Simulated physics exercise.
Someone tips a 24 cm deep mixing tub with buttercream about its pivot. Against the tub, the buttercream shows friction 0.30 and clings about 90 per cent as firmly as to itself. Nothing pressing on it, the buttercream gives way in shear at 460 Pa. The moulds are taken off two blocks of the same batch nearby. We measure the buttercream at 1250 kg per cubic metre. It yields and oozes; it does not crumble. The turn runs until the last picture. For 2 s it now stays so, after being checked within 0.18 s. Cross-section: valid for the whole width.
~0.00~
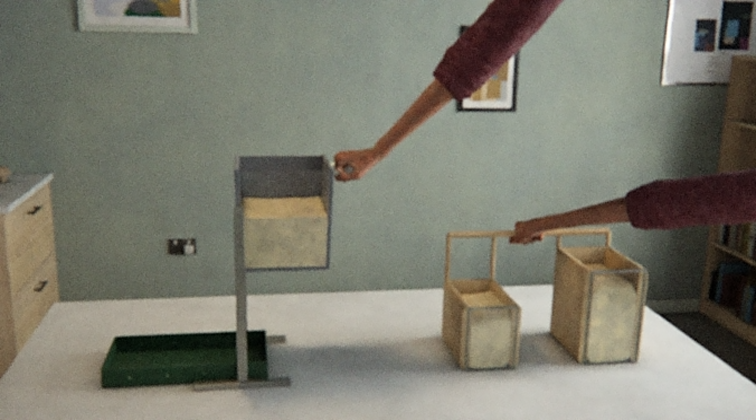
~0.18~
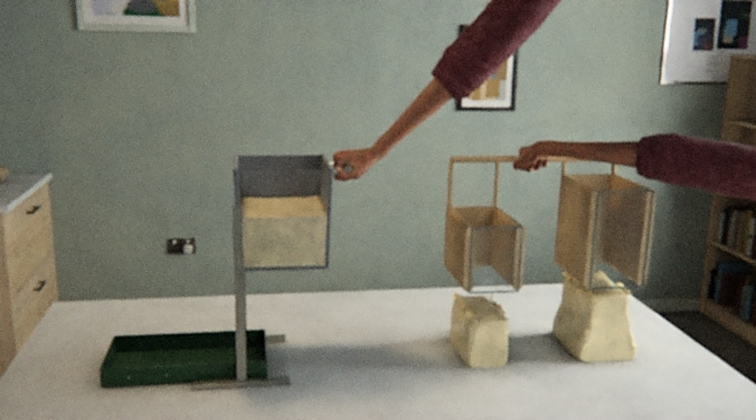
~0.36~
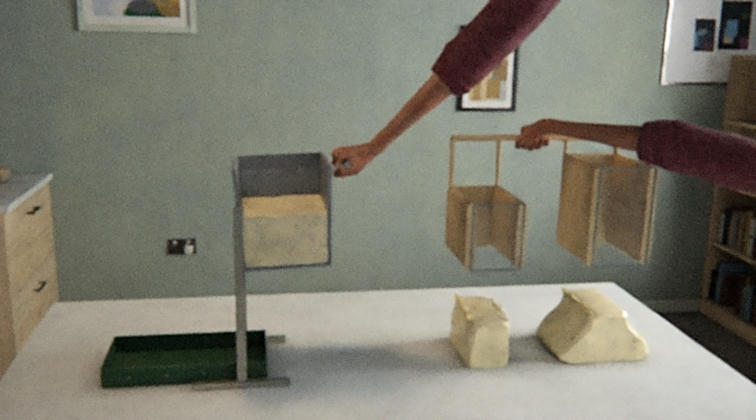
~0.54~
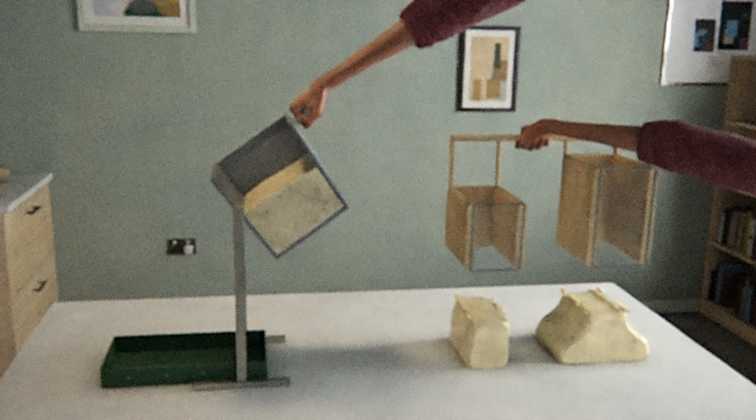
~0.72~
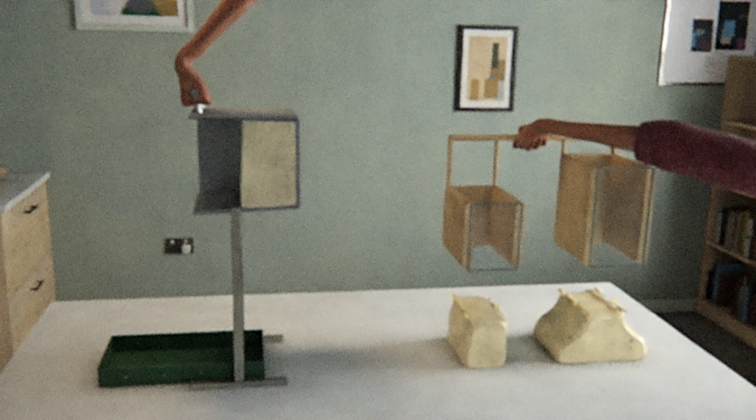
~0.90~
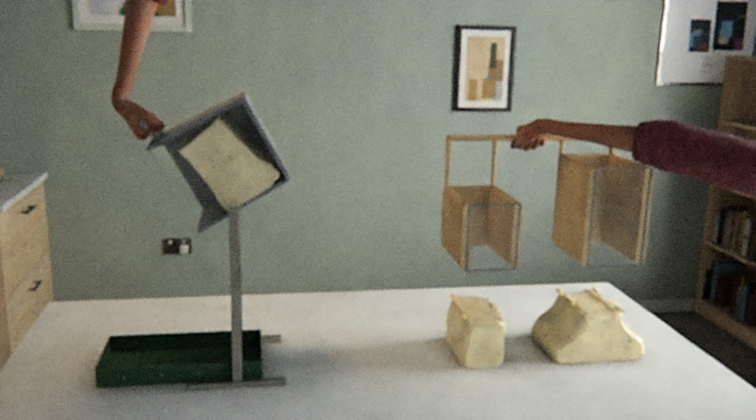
Two pale yellow blocks of buttercream and a grey tub of it on a stand, beside a green tray, occupy a white table before a grey-green wall, seen from a fixed, level front view. A maroon-sleeved arm at right lifts two wooden moulds clear, and the larger block slumps and spreads while the smaller keeps its shape. Another arm then turns the tub anticlockwise onto its side and past it, the buttercream still inside.
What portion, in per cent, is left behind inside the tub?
The portion left inside is around 0 %.
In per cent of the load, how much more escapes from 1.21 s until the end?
My estimate is near 0 in a hundred.
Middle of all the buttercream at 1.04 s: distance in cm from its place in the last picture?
About 13 cm.
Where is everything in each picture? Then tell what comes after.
Handle-side rim at (330, 170), tilt 0 degrees; crest of the buttercream at (321, 216); block heights 14 cm, 22 cm (left to right), in the first frame.
Handle-side rim at (329, 170), tilt 0 degrees; crest of the buttercream at (320, 215); block heights 14 cm, 19 cm (left to right), in the second frame.
Handle-side rim at (328, 167), tilt 2 degrees; crest of the buttercream at (322, 213); block heights 14 cm, 15 cm (left to right), in the third frame.
Handle-side rim at (289, 125), tilt 36 degrees; crest of the buttercream at (313, 169); block heights 14 cm, 14 cm (left to right), in the fourth frame.
Handle-side rim at (190, 120), tilt 91 degrees; crest of the buttercream at (246, 122); block heights 14 cm, 14 cm (left to right), in the fifth frame.
Handle-side rim at (149, 151), tilt 119 degrees; crest of the buttercream at (216, 121); block heights 14 cm, 14 cm (left to right), in the sixth frame.
After 1.04 s, the tub is at 119 degrees and holds 62 %.
After 1.21 s, the tub is at 119 degrees and holds 0 %.
After 1.38 s, the tub is at 119 degrees and holds 0 %.
After 1.55 s, the tub is at 119 degrees and holds 0 %.
After 2.90 s, the tub is at 119 degrees and holds 0 %.
